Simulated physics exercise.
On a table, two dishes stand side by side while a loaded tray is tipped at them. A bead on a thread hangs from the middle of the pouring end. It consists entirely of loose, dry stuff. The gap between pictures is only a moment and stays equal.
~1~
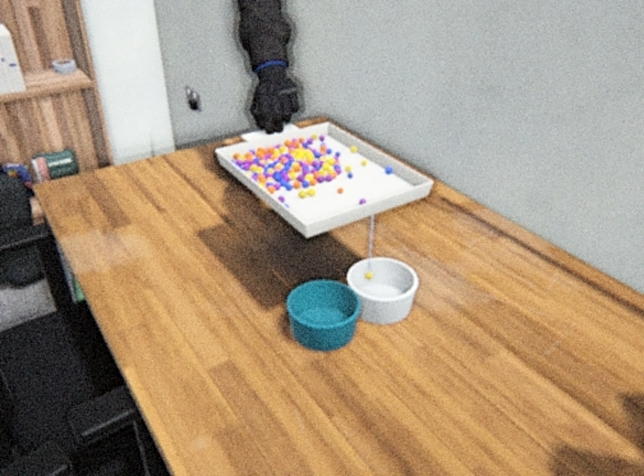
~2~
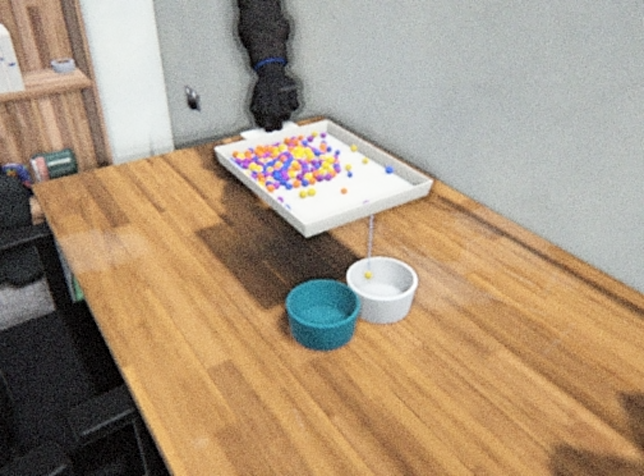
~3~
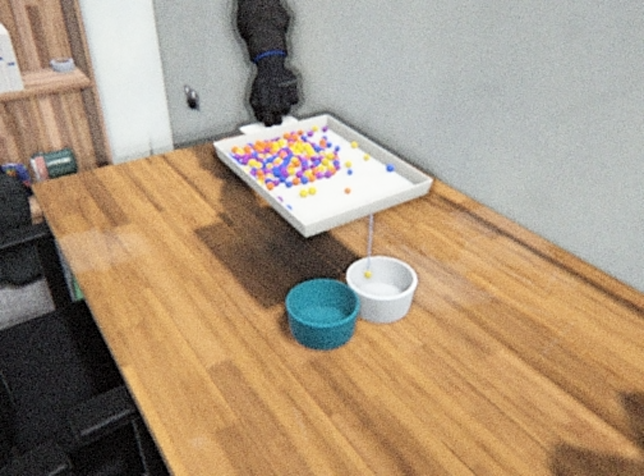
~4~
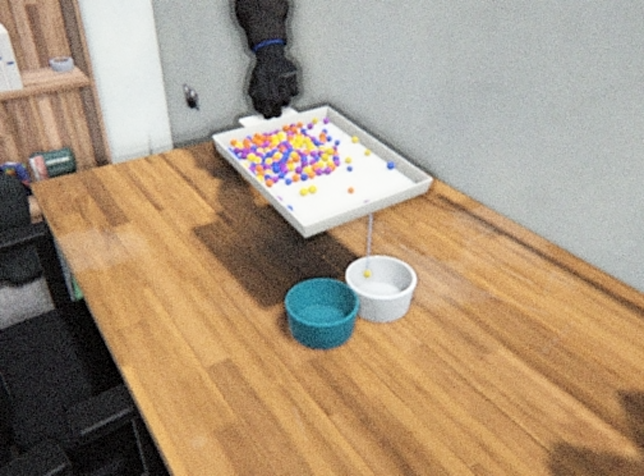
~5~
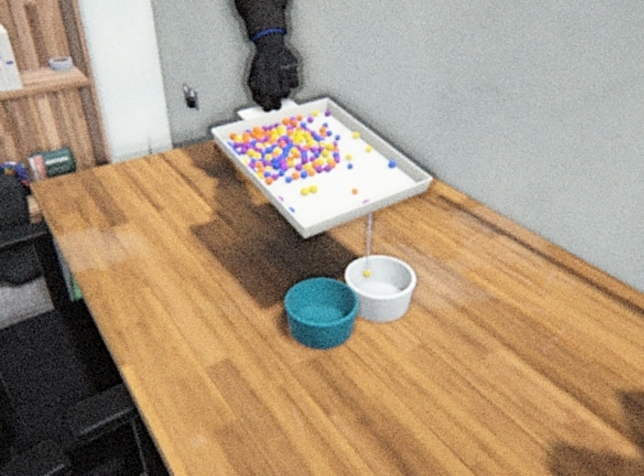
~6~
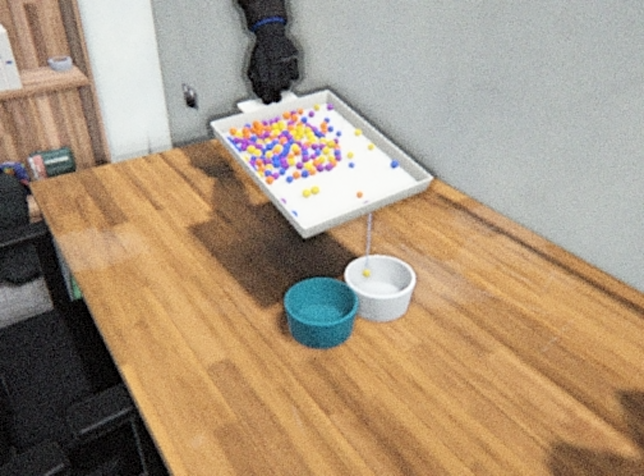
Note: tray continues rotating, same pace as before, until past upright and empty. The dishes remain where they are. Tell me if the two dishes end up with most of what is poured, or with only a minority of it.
The catch is short of half the load.
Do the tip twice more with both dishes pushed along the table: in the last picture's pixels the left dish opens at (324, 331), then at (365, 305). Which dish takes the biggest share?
Try 1: The dish to the left; try 2: The dish to the left.
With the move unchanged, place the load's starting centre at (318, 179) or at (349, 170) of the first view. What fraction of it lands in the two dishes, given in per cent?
30 and 40 per cent.
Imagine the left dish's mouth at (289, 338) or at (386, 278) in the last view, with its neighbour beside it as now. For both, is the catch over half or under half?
For the earlier try a larger portion is kept, for the later one a smaller portion.
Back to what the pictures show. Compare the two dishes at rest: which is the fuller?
Result: More in the left side.
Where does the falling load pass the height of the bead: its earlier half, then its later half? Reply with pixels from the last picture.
First close to (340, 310), next close to (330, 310).
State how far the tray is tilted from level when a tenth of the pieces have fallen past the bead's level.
It's turned some 75 degrees by then.
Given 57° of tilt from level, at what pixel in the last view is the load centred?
Close to (332, 196).
Soon after the last picture, tray tipped steeply; nearly all on the tray; a stray few in the left dish.
A little later, tray tipped right over; a small part on the tray; about a quarter in the left dish; about half outside both; a small part in the air.
Later still, tray tipped past a quarter turn; about a third in the left dish; about two thirds outside both.
By the end, tray tipped past a quarter turn; about a third in the left dish; none in the right dish; about two thirds outside both.
